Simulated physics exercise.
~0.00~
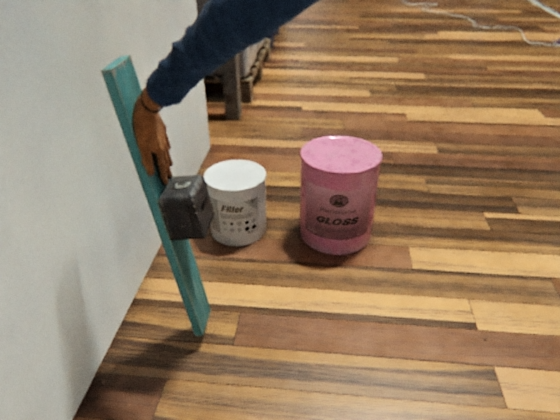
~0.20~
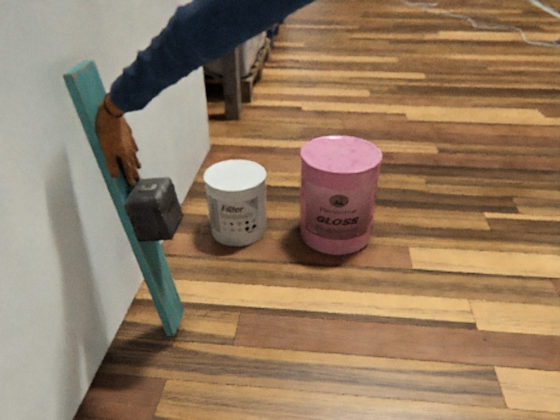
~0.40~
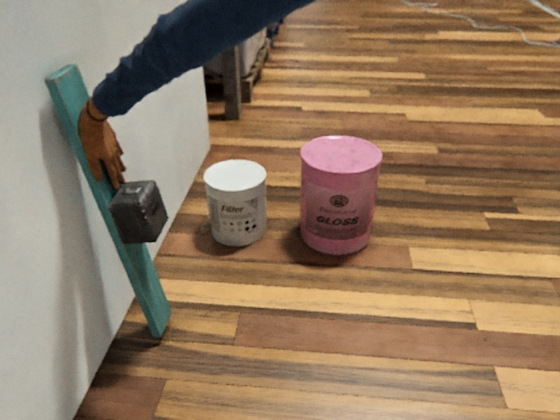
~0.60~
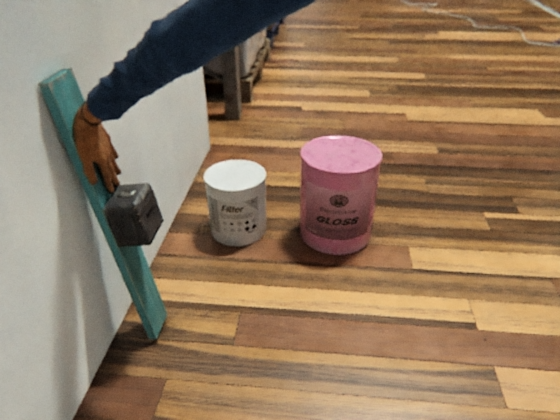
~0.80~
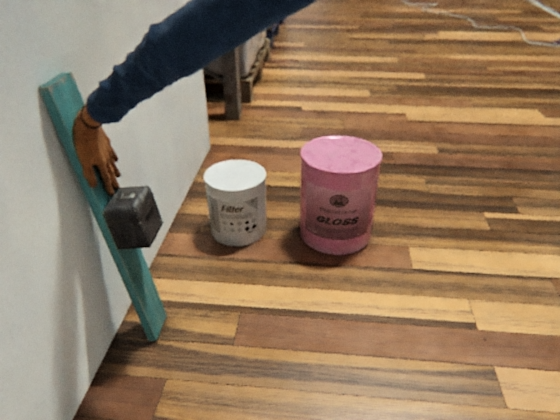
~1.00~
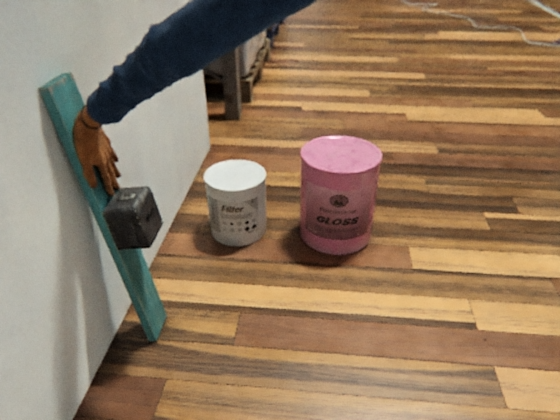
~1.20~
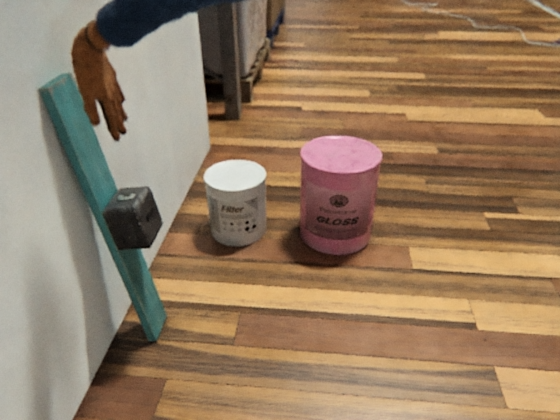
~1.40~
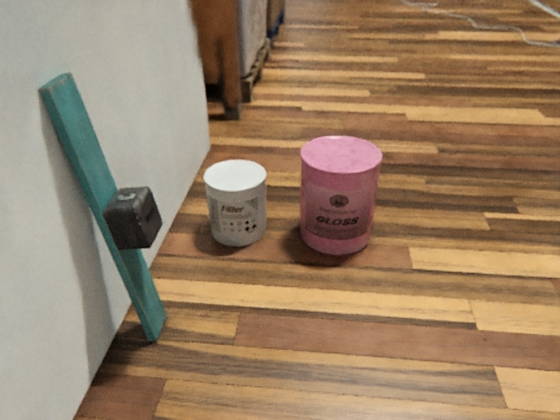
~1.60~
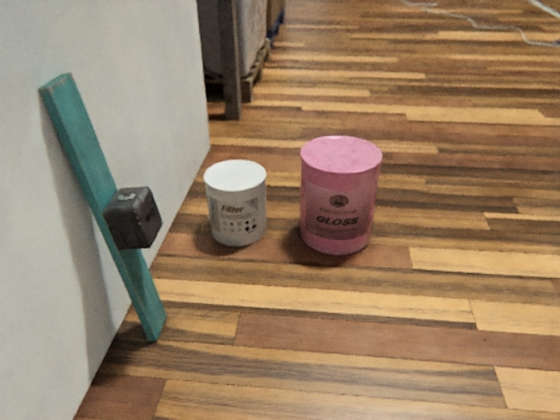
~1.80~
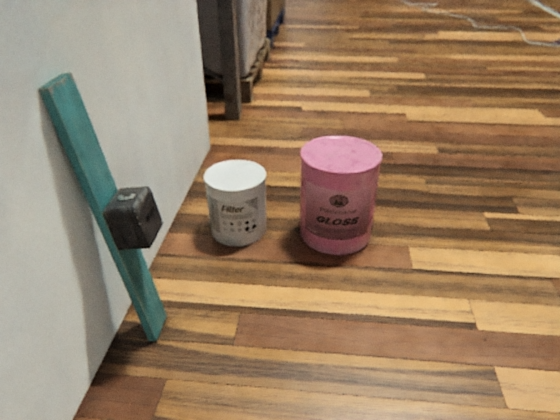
A turquoise plank with a dark block attached is tilted left against a bare wall by a gloved hand, then stays leaning after release.
